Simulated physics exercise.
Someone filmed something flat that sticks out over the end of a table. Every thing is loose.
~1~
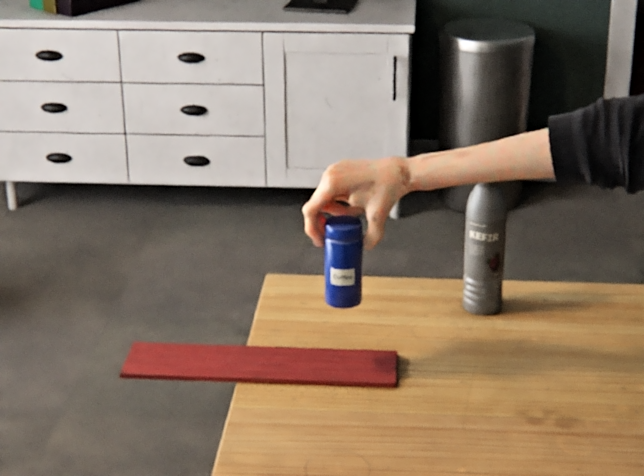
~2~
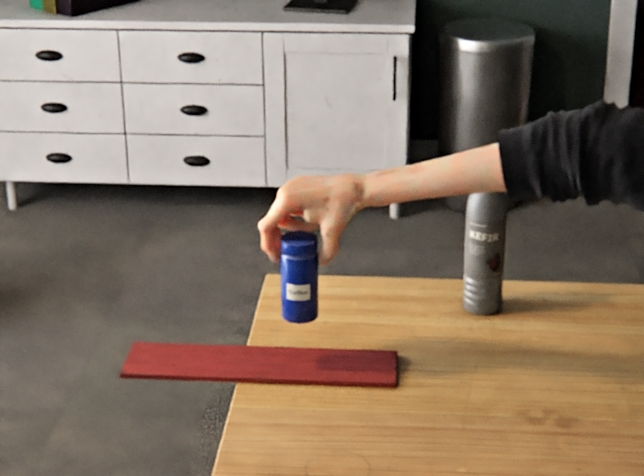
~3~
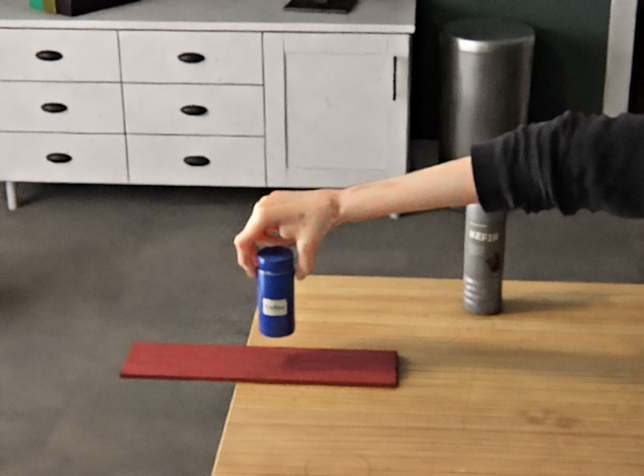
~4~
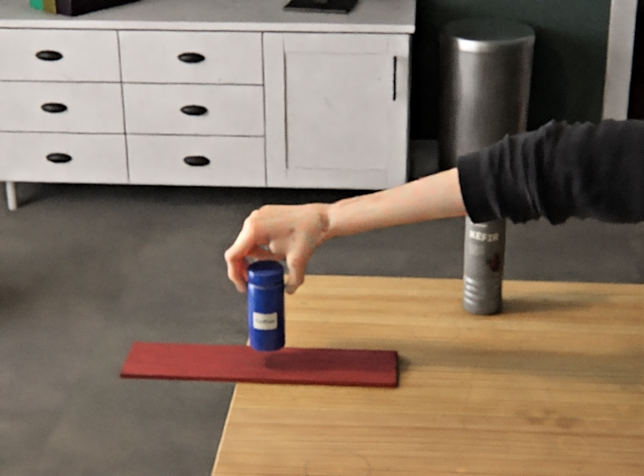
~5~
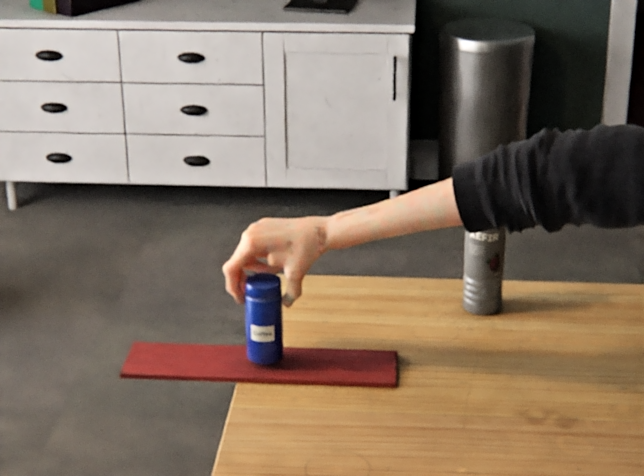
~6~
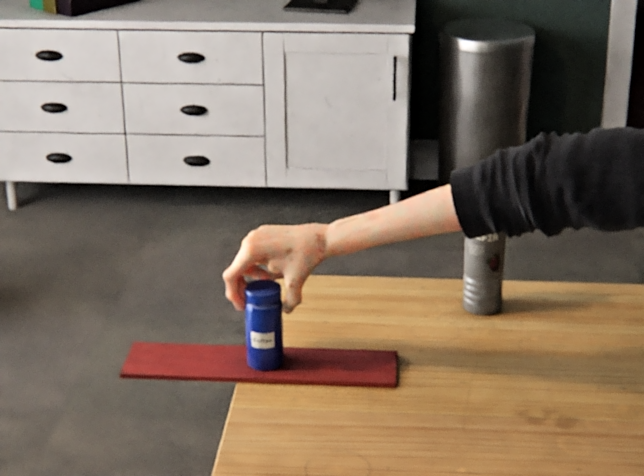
At first, a hand holds a blue shaker above a wooden table, near a red plank that juts past the table's left edge, with a gray bottle standing behind. The hand carries the shaker left and lowers it over the plank, then sets it upright on top, fingers still around it.
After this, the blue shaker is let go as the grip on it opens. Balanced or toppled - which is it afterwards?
Balanced.
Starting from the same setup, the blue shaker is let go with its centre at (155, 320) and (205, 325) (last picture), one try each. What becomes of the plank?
The first time it drops; the second time it drops.
Then, 0.80 s after the last picture, nothing has stirred.
Then, 1.70 s after the last picture, blue shaker resting near (264, 325).
At rest, all 3 in place. Seen from the same camera at the end, blue shaker near (264, 325). The plank keeps its balance.
